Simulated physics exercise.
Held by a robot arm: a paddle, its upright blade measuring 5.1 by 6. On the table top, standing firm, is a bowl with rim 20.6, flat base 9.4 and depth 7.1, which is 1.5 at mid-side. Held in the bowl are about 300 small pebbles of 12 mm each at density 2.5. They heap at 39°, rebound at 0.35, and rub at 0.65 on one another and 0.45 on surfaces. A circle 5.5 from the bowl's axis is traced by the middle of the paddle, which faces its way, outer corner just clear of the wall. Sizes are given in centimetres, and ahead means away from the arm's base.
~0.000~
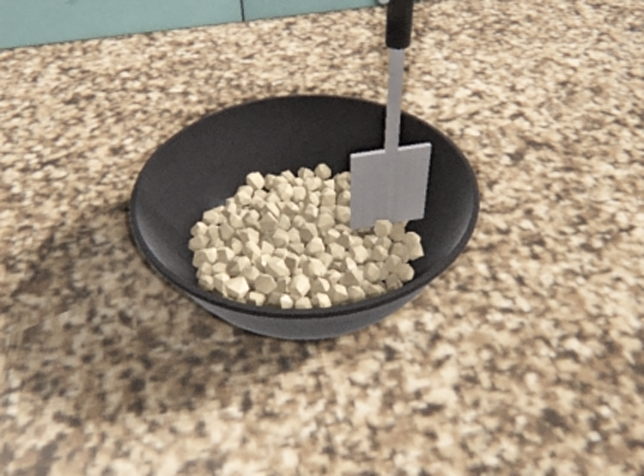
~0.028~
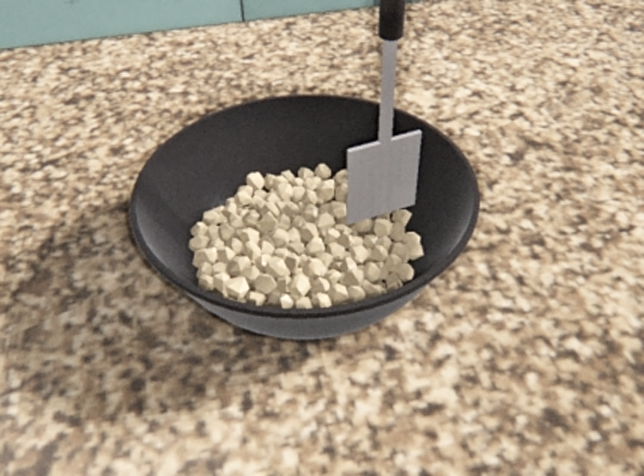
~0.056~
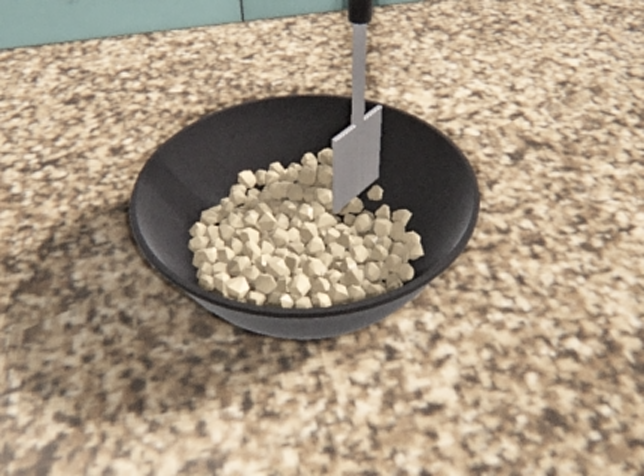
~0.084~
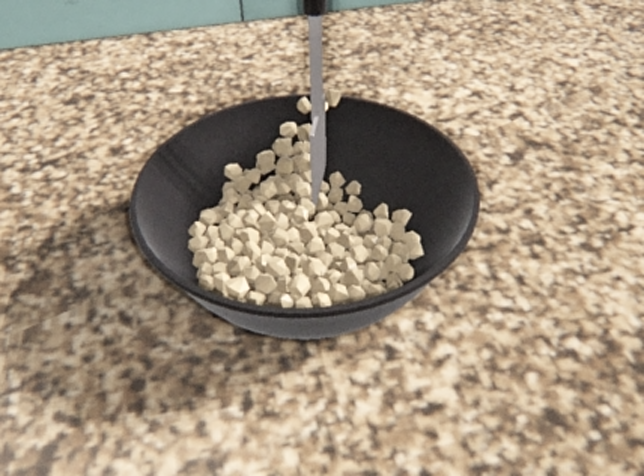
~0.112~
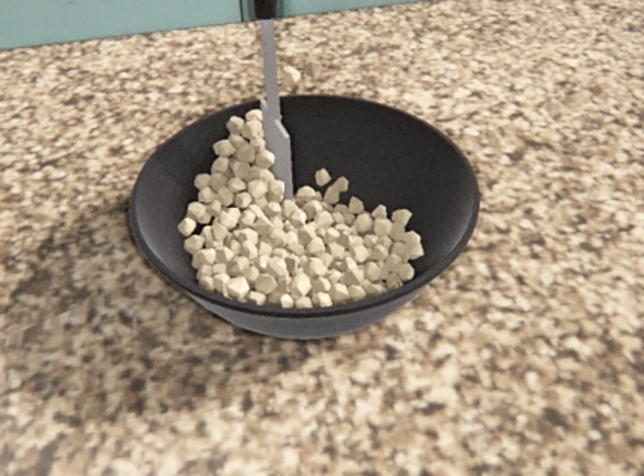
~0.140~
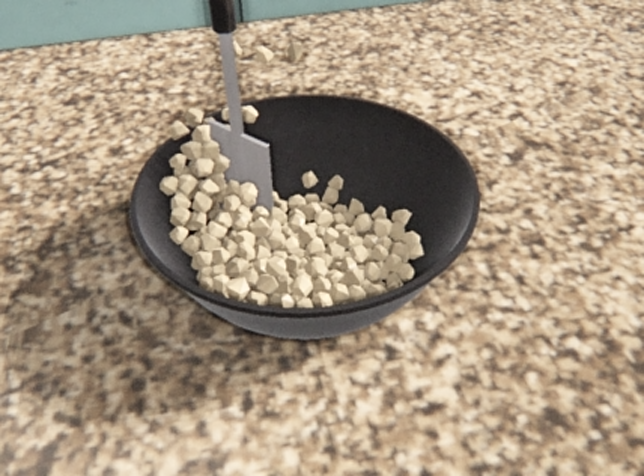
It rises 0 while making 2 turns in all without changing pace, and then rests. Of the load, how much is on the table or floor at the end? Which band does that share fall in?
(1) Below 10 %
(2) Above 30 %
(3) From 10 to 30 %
Above 30 % (2).
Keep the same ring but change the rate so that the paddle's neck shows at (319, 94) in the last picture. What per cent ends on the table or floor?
Roughly 20 per cent.
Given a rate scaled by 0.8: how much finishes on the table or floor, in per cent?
Estimated share: Close to 35 per cent.
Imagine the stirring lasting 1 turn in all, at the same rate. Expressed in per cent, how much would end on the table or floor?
Estimate: Near 25 %.
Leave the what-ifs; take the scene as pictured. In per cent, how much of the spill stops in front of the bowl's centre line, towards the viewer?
Estimate: Some 60 in a hundred.
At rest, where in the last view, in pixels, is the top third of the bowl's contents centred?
About (329, 234).
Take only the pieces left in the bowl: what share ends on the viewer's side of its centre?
I'd put it near 45 per cent.
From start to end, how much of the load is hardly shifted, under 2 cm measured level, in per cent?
Around 10 in a hundred, roughly.
After 0.35 s, 357° round, highest piece 13 above the table; 246 in the bowl, 14 on the table or floor, 44 in flight or on the tool.
After 0.56 s, 225° round, highest piece 11 above the table; 204 in the bowl, 77 on the table or floor, 23 in flight or on the tool.
After 0.87 s, 0° round, highest piece 5 above the table; 186 in the bowl, 118 on the table or floor.
After 1.57 s, 0° round, highest piece 4 above the table; 186 in the bowl, 118 on the table or floor.
In the end, 186 in the bowl, 118 on the table or floor. That is 39 % on the table or floor.
